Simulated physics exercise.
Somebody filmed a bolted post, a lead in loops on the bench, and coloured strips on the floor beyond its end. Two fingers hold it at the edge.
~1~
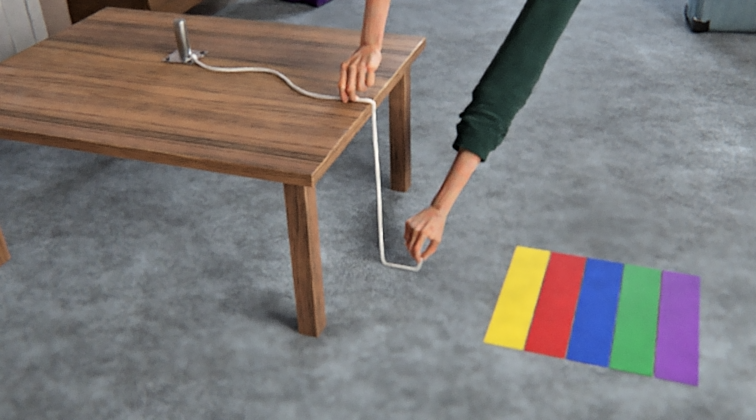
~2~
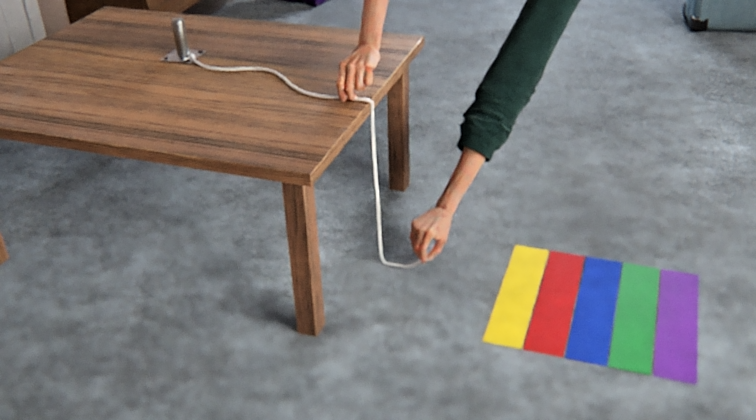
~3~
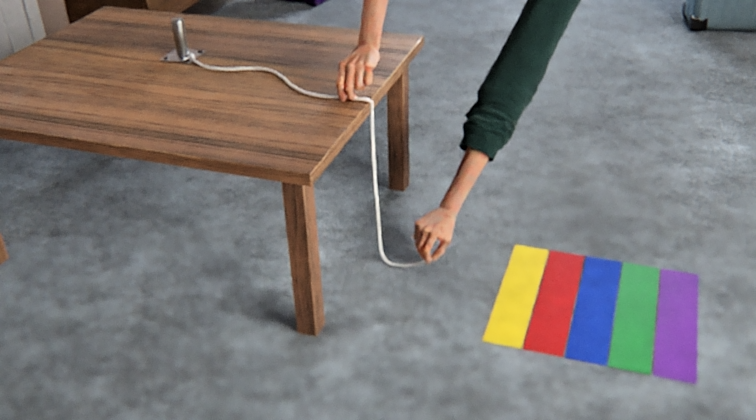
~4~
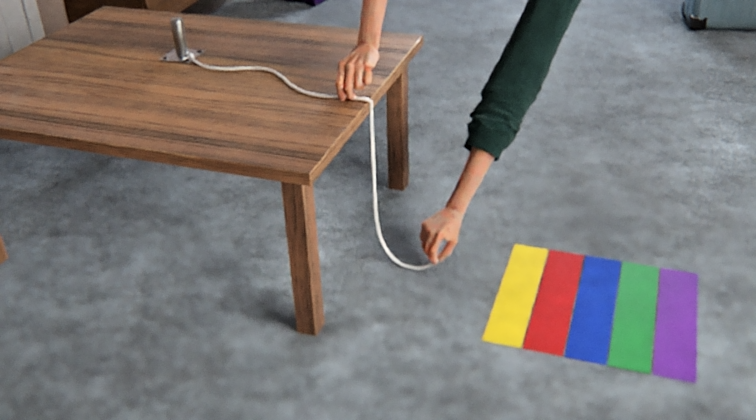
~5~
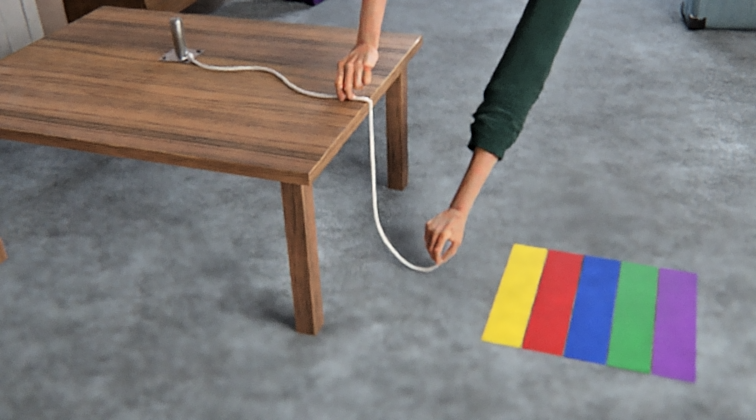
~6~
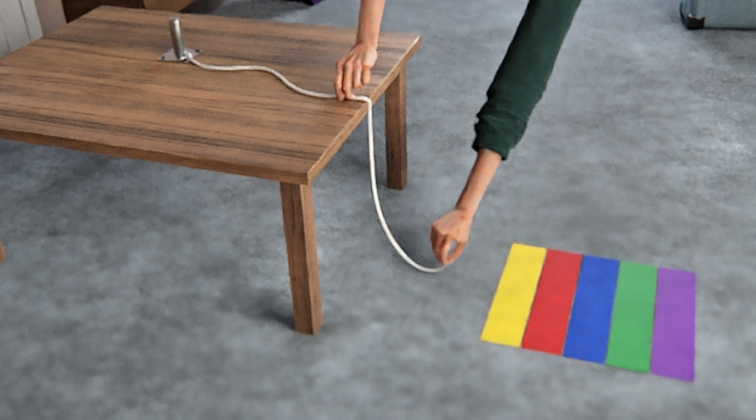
Hand drawing the end of a white cord slightly right above a grey floor while another hand holds it at a wooden table's edge.
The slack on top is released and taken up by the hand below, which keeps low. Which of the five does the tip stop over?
The red one.
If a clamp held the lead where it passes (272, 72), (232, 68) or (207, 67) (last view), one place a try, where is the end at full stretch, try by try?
Try by try, around (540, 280), (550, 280) and (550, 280).
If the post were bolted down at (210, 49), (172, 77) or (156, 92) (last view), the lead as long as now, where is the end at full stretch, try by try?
About (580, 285), (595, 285) and (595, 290).
Early on, end near (487, 268); short of the strips.
Midway, end near (530, 276); over yellow.
At the end of the slack, end near (556, 280); over red. It halts on the red strip.
